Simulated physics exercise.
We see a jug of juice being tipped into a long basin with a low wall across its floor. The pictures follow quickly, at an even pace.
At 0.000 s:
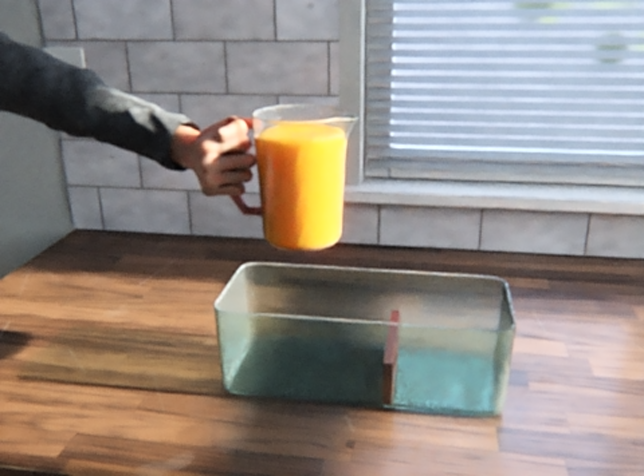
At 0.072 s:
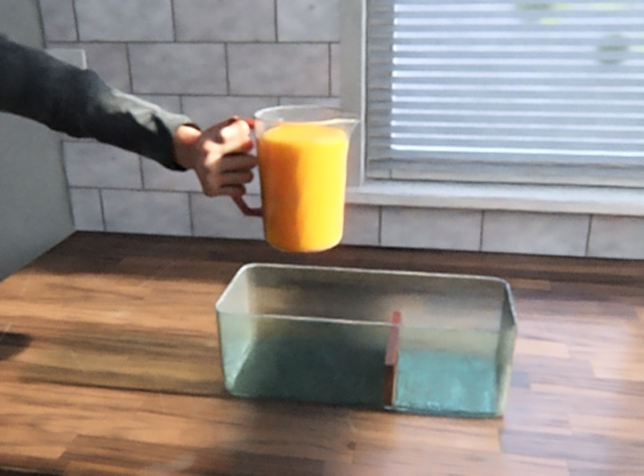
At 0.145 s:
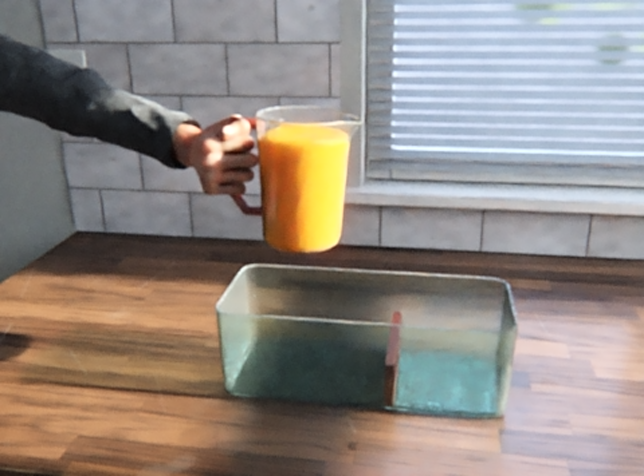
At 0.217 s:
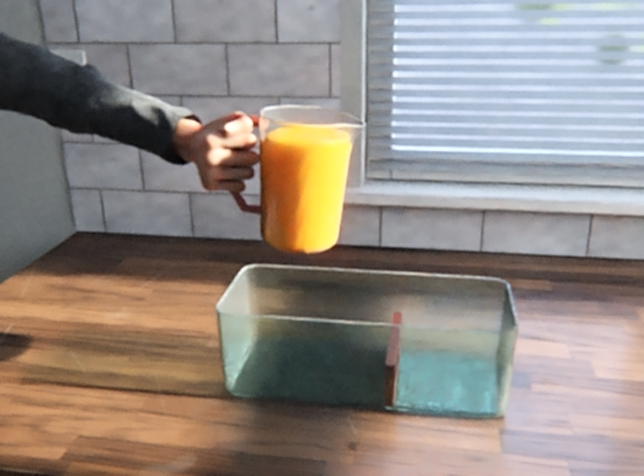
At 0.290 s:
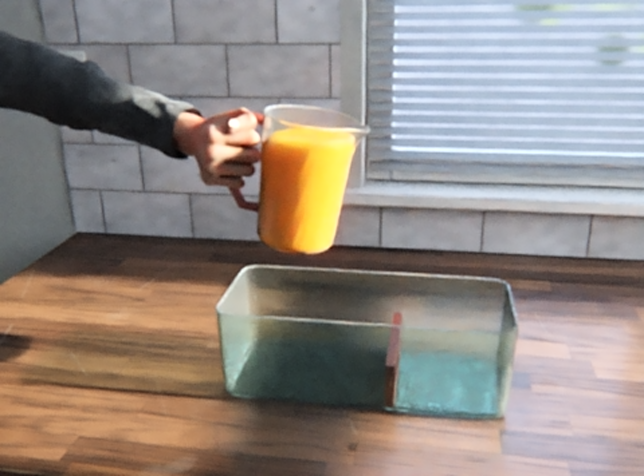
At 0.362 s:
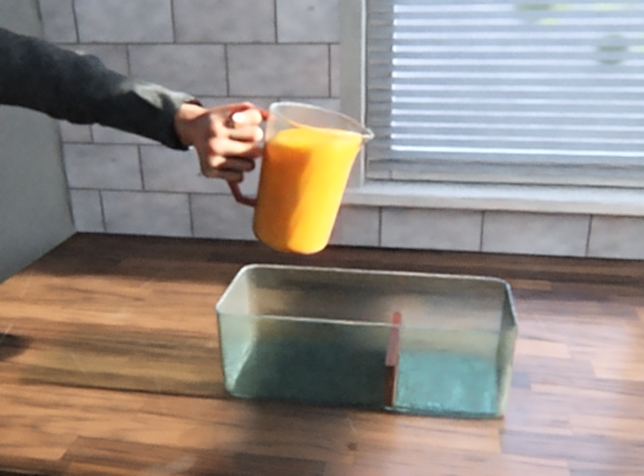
A hand holding a jug of orange juice above a long glass basin with a low red divider, slowly tilting it rightward.
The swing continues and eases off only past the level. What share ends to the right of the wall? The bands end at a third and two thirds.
In the end more than two thirds is right of the wall.
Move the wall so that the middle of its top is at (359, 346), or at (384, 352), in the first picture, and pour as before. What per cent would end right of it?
Roughly 95 per cent, and 80 per cent.
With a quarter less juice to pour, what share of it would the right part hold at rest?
About 90 per cent.
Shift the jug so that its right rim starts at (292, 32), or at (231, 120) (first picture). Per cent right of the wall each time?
The first gives 45 %, the second 0 %.
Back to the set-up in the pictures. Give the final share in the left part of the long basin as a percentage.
About 5 per cent.
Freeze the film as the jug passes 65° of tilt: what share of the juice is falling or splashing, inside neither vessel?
Some 10 per cent.
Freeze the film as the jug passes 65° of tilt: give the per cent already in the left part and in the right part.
Some 0 per cent left and 5 right.
A moment on, the jug is tipped part way and 84 per cent is still to pour, 0 is left of the wall and 5 right of it.
Next, the jug is tipped on its side and 33 per cent is still to pour, 1 is left of the wall and 49 right of it.
Then the jug is tipped right over and 1 per cent is still to pour, 4 is left of the wall and 92 right of it.
Later the jug is tipped right over and 0 per cent is still to pour, 5 is left of the wall and 94 right of it.
In the end 5 per cent lies left of the wall, 94 right of it and 1 outside.
